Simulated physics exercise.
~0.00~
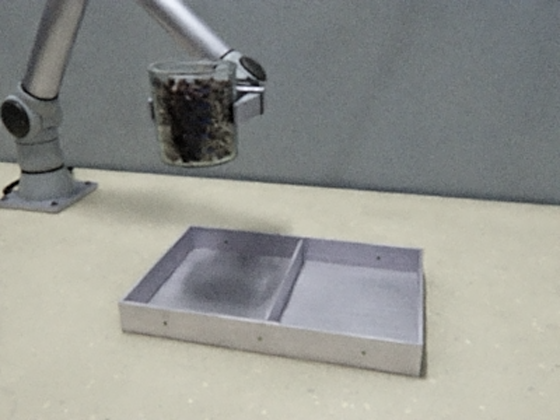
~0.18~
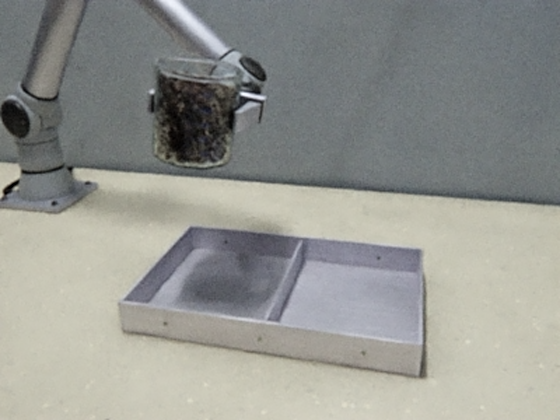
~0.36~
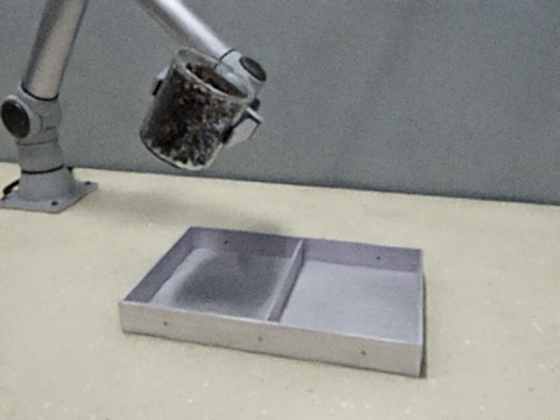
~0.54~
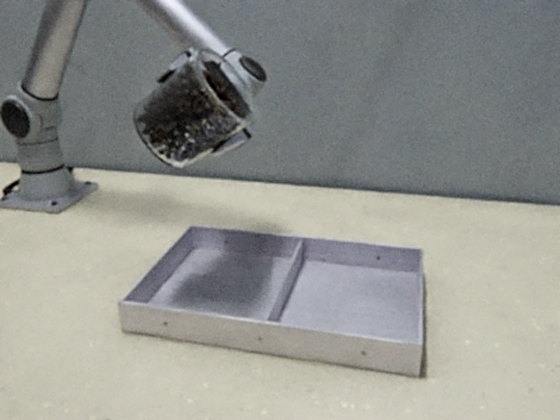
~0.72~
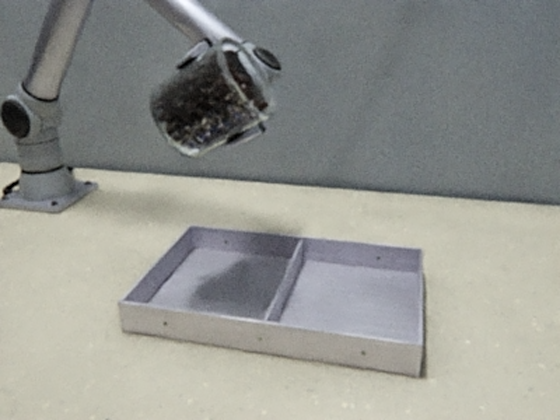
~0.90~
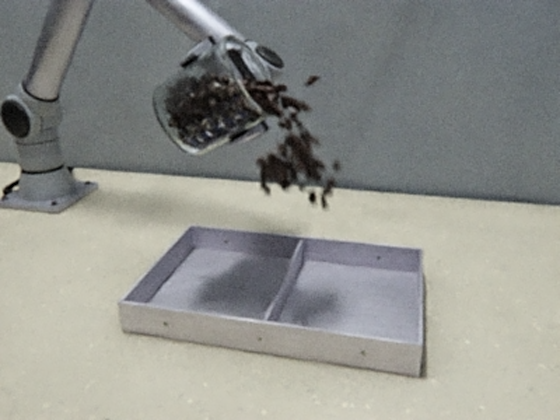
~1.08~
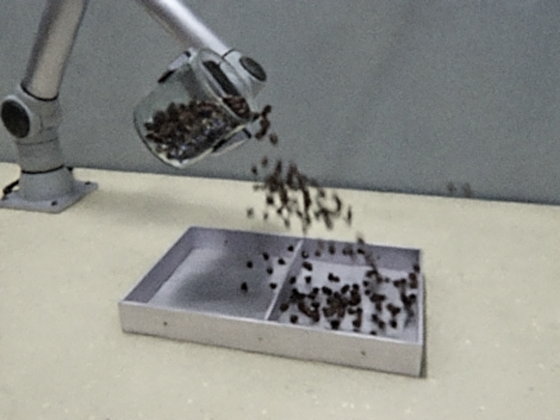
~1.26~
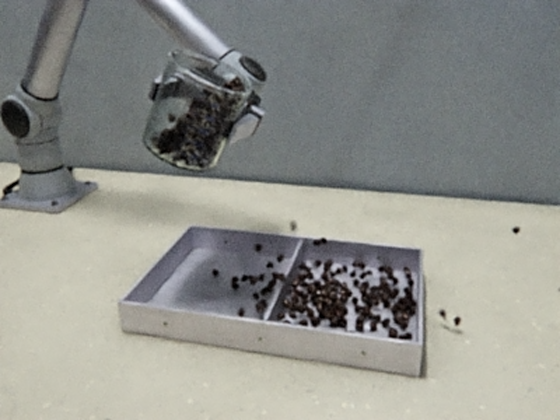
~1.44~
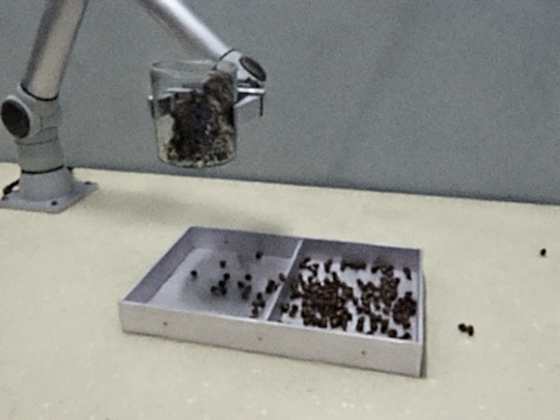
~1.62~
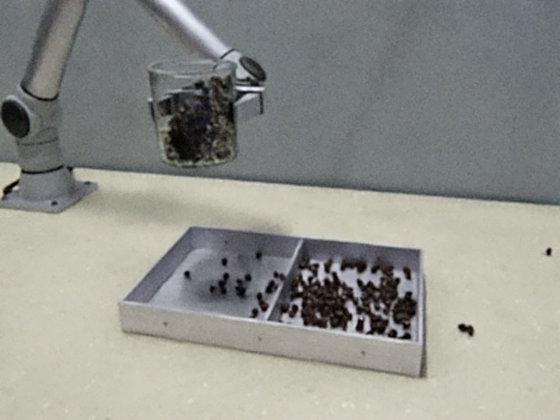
A robot arm tips a clear cup, spills some dark beans into a divided tray, then rights it.
